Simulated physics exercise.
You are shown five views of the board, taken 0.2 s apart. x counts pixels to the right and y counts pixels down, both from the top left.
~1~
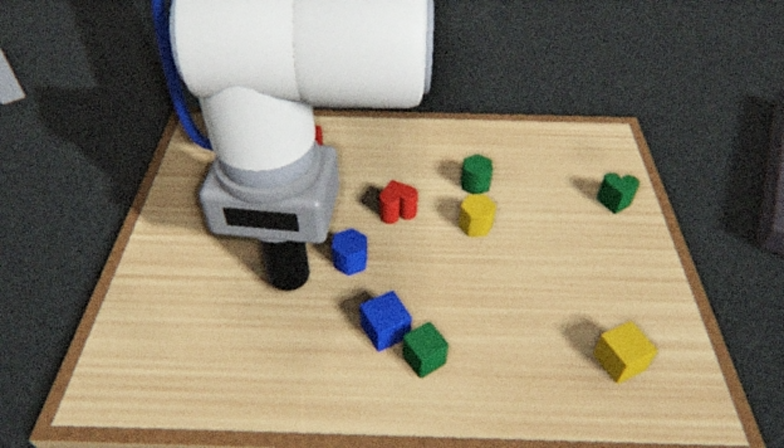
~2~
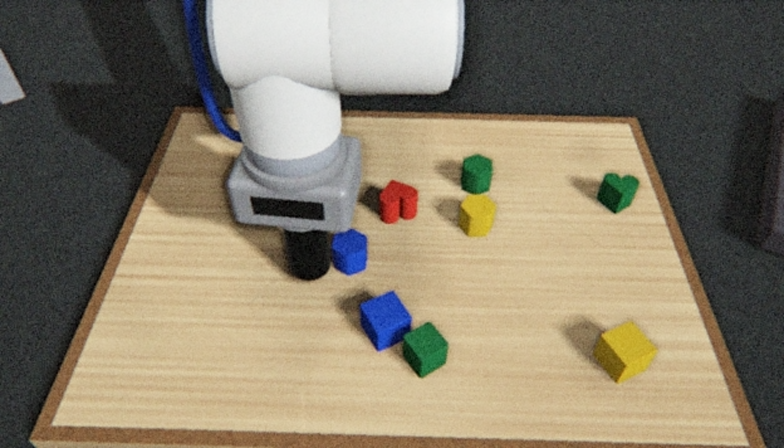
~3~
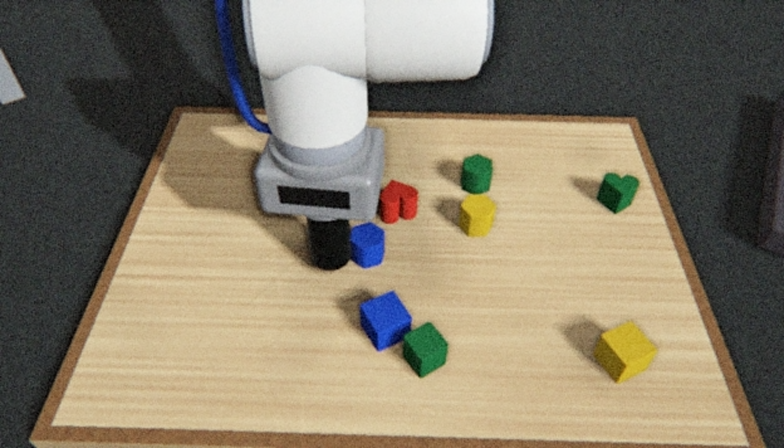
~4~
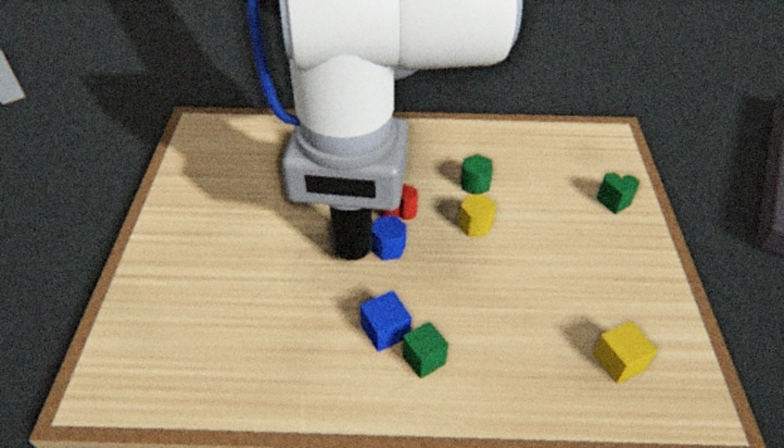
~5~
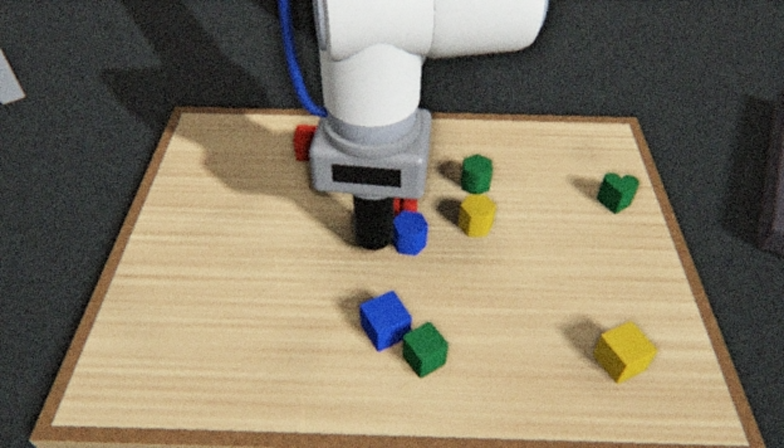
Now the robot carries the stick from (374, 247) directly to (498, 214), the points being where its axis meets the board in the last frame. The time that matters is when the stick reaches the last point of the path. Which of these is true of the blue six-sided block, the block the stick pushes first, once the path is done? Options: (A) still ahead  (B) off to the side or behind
My answer is option B.
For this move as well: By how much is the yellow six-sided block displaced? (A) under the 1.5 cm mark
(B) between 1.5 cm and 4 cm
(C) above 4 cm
C - above 4 cm.
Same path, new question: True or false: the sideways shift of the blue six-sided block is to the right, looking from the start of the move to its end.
That statement is accurate.
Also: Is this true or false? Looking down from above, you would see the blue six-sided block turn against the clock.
The claim does not hold.
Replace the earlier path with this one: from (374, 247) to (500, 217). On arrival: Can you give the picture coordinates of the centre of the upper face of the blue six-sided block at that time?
(506, 224)
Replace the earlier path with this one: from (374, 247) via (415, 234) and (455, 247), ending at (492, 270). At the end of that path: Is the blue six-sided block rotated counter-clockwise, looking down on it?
In short: Yes.
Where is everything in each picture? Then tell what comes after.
Stick tip at (290, 276); block tops, red heart block at (398, 192); blue six-sided block at (349, 241); yellow six-sided block at (479, 205), in the first picture.
Stick at (311, 267); blocks unchanged, in the second picture.
Stick at (332, 257); blue six-sided block at (367, 235), in the third picture.
Stick at (353, 247); blue six-sided block at (389, 227), in the fourth picture.
Stick at (374, 237); red heart block hidden; blue six-sided block at (410, 223); yellow six-sided block at (479, 205), in the fifth picture.
What follows on the original path. One third of the way, stick at (418, 226); blue six-sided block at (454, 219), turned 40° clockwise.
Two thirds of the way, stick at (459, 214); blue six-sided block at (490, 220), turned 70° clockwise; yellow six-sided block at (503, 199), turned 25° anticlockwise.
At the end, stick at (499, 204); red heart block in place; blue six-sided block at (498, 222), turned 90° clockwise; yellow six-sided block at (536, 193), turned 20° anticlockwise.
